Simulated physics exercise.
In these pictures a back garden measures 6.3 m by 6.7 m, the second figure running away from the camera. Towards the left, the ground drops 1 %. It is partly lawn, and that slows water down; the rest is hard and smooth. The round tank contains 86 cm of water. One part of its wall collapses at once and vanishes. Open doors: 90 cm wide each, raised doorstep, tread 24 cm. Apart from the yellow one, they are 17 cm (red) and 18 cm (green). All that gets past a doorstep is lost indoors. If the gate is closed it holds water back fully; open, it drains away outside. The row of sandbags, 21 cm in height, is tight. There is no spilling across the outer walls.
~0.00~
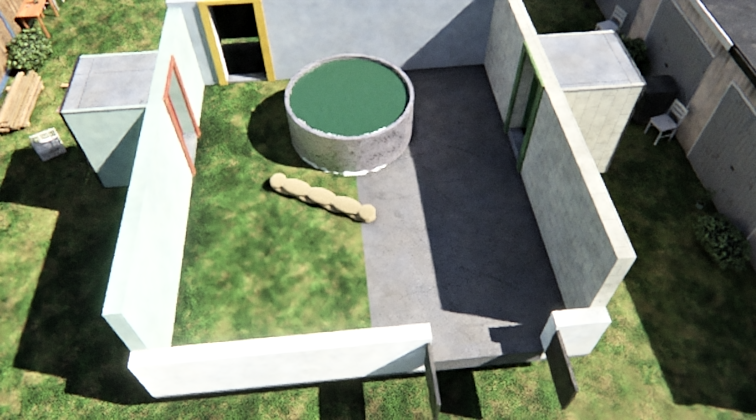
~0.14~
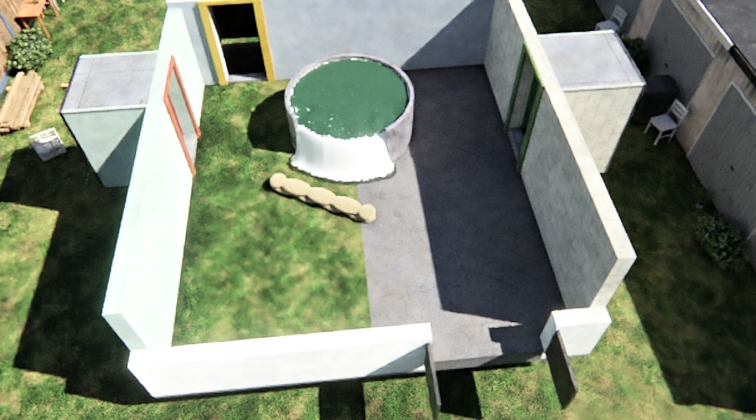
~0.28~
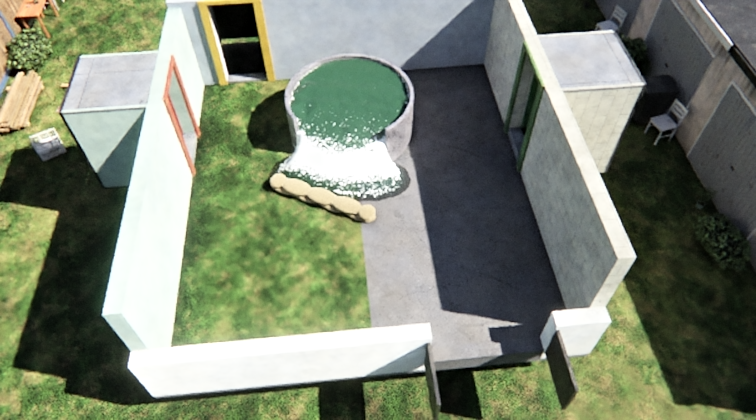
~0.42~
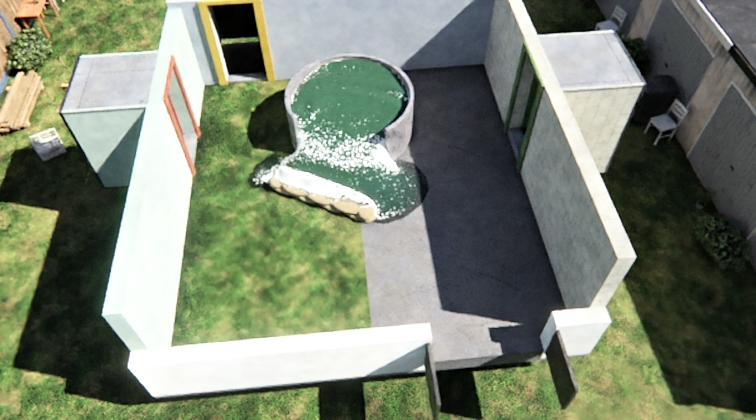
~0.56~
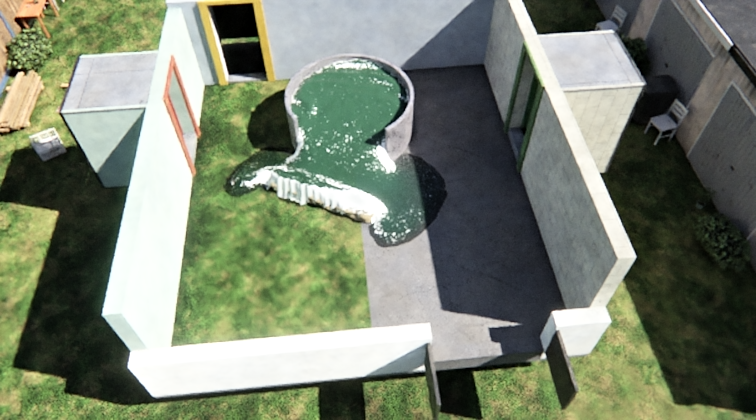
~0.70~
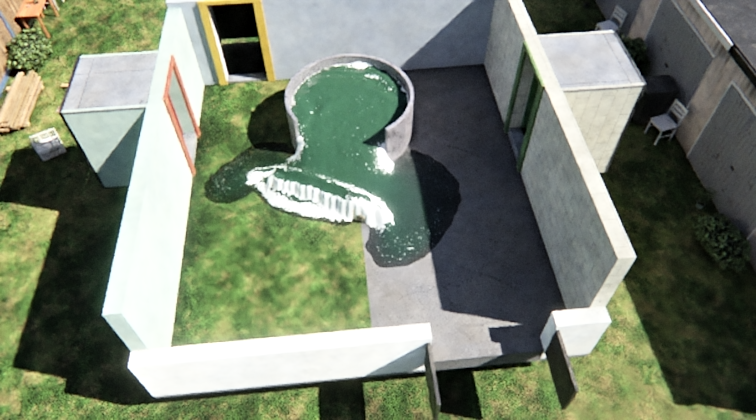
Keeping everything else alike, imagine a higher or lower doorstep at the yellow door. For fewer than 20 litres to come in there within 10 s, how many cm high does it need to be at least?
It needs to be at least about 7.5 cm high.
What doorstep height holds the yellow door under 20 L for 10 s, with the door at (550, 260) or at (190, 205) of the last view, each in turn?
You'd want roughly 14.0 cm there first, then roughly 10.5 cm.
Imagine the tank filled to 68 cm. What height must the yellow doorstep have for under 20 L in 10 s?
6.0 cm.
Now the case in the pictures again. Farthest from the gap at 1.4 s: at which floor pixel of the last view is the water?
Somewhere near the pixel (485, 341).
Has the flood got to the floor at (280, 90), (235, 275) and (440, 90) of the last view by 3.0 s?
Point by point, the first is spared, the second awash and the third spared.
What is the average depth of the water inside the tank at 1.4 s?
About 45 centimetres on average.
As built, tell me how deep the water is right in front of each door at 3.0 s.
Lab note, cm: Yellow 0; red 15; green 3.
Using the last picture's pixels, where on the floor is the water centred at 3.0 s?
(334, 204) or so.
After 1.4 s water covers 45 % of the floor, deepest (56 cm) near (325, 194); it has not reached the yellow door.
After 3.0 s water covers 75 % of the floor, deepest (36 cm) near (168, 373); it has not reached the yellow door.
After 10.0 s water covers 95 % of the floor, deepest (14 cm) near (168, 373); 10 cm at the yellow door, 63 litres in over its 5 cm doorstep.
At the yellow door as built, the water arrived by 3.5 s and peaked near 11 cm at 4.8 s.
With a doorstep of 7 cm, 28 litres would have come in within the 10 s; with 8.5 cm, 12 litres. So under 20 litres takes about 7.5 cm.
